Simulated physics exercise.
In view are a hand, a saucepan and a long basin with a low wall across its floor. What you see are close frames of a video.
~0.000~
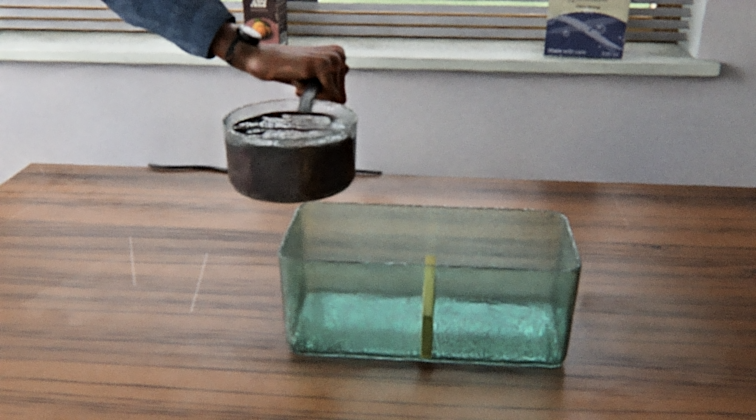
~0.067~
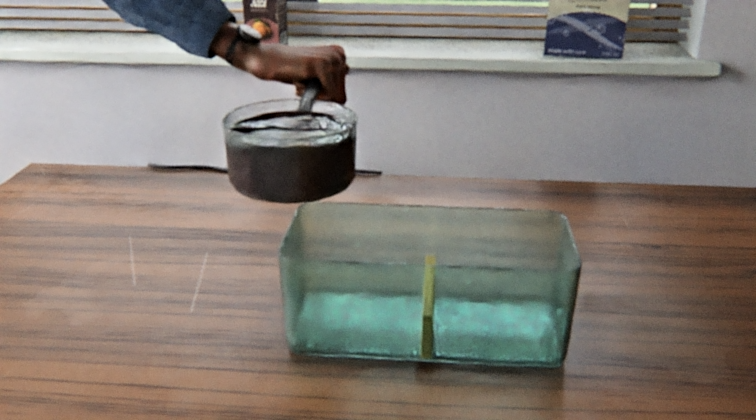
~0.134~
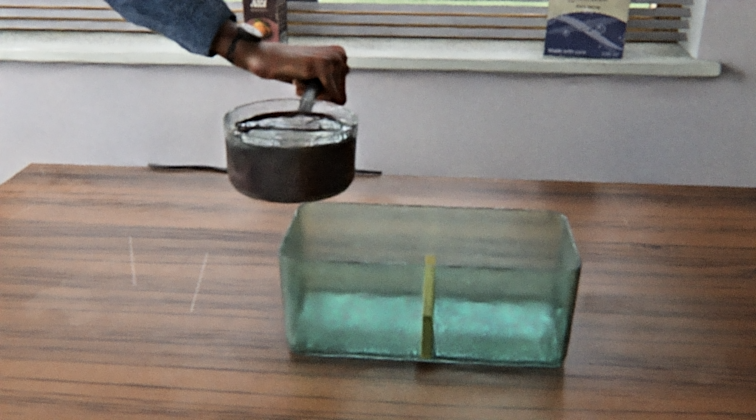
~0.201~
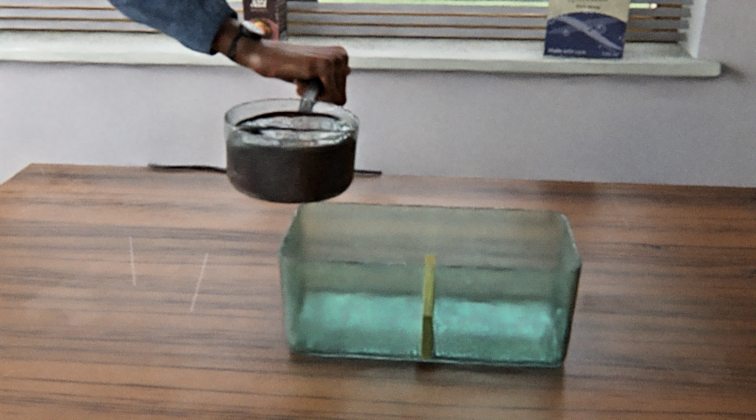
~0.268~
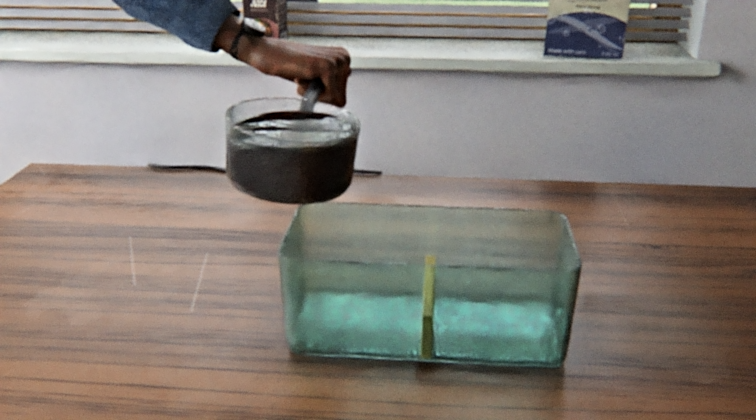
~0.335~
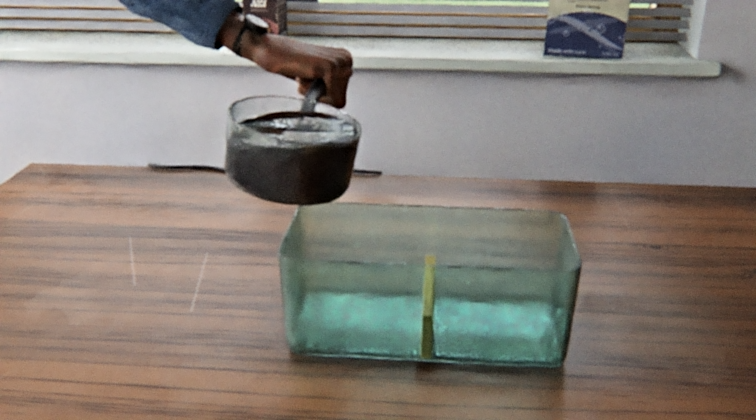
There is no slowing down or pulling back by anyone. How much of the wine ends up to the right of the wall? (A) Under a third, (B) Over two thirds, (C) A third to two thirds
Under a third.
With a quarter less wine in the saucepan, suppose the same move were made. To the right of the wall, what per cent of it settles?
Close to 5 per cent.
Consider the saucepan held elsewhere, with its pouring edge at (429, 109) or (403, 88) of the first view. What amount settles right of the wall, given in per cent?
95 % and 80 %.
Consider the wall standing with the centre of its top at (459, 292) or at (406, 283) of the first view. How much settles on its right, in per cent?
Roughly 0 % and 55 %.
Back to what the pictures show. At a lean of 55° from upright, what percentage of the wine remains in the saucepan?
60 in a hundred.
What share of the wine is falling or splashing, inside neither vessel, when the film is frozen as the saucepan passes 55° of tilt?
Around 20 in a hundred.
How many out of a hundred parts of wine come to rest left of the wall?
I'd put it at around 80 %.
A moment on, the saucepan is tipped part way and 61 per cent is still to pour, 16 is left of the wall and 2 right of it.
Next, the saucepan is tipped on its side and 15 per cent is still to pour, 61 is left of the wall and 17 right of it.
Then the saucepan is tipped on its side and 2 per cent is still to pour, 79 is left of the wall and 18 right of it.
Later the saucepan is tipped on its side and 0 per cent is still to pour, 81 is left of the wall and 18 right of it.
Finally, 82 per cent lies left of the wall, 18 right of it and 0 outside.
